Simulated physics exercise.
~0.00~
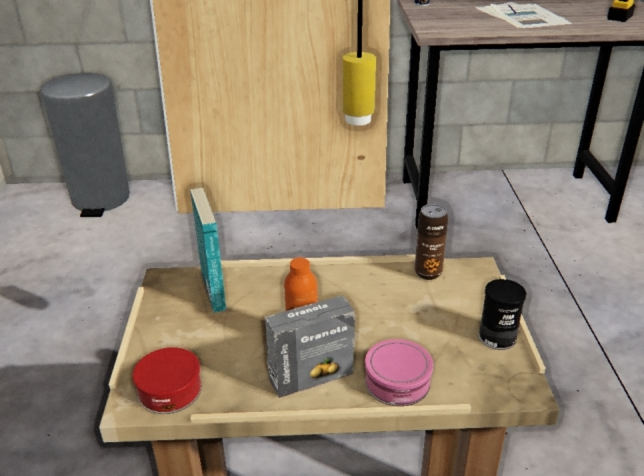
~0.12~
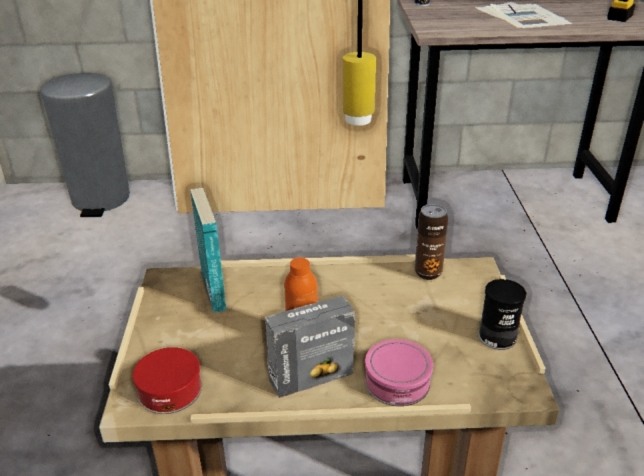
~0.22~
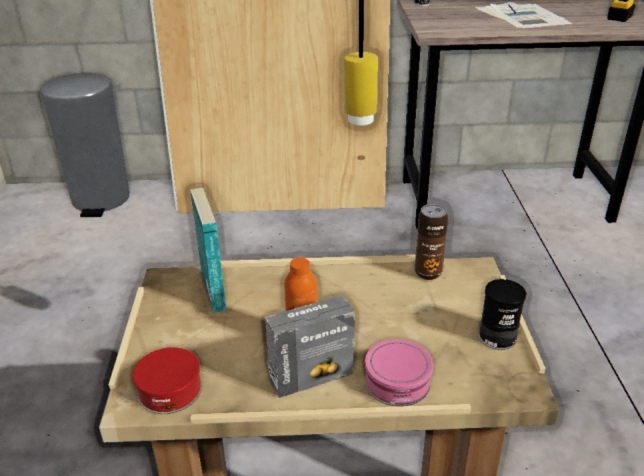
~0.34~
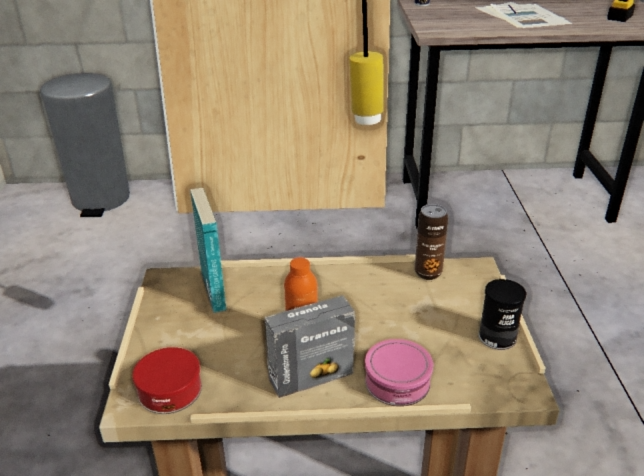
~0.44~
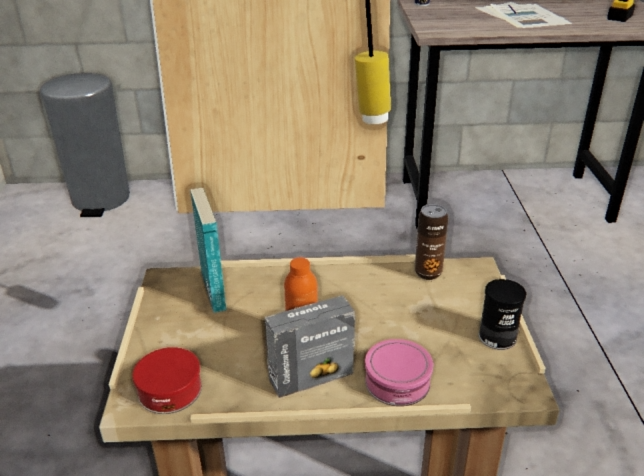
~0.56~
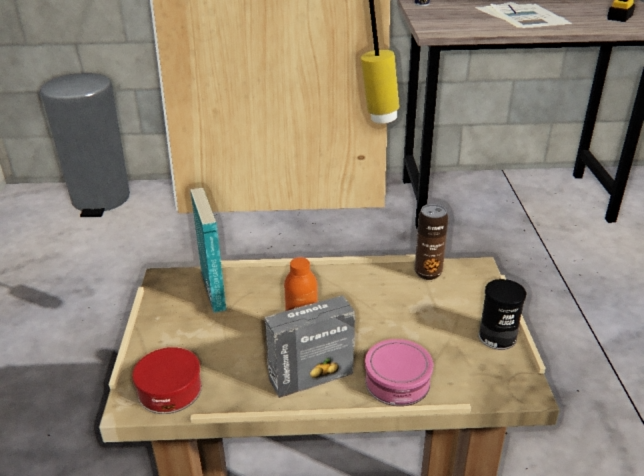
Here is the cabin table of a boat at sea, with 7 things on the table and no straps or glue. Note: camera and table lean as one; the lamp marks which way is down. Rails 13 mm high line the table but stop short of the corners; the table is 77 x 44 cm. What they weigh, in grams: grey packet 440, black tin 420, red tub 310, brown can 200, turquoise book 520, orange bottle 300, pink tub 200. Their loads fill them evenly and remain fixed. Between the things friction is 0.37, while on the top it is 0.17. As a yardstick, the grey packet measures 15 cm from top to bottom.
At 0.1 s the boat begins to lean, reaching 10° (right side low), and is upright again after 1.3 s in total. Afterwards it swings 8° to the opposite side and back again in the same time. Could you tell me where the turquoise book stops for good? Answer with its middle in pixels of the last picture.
I would say at about (298, 278).
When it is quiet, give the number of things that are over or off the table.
That gives 1.
By 0.96 s, floor tilted 8°, right side down; turquoise book rocked 22° off its seat near (228, 248).
By 1.16 s, floor tilted 3°, right side down; turquoise book on its side near (275, 273).
By 1.36 s, boat level; turquoise book on its side near (296, 277).
When it is over (3.2 s), lying over on the table, turquoise book; the other 6 within 5 cm of the start. In the last view, turquoise book near (298, 278).
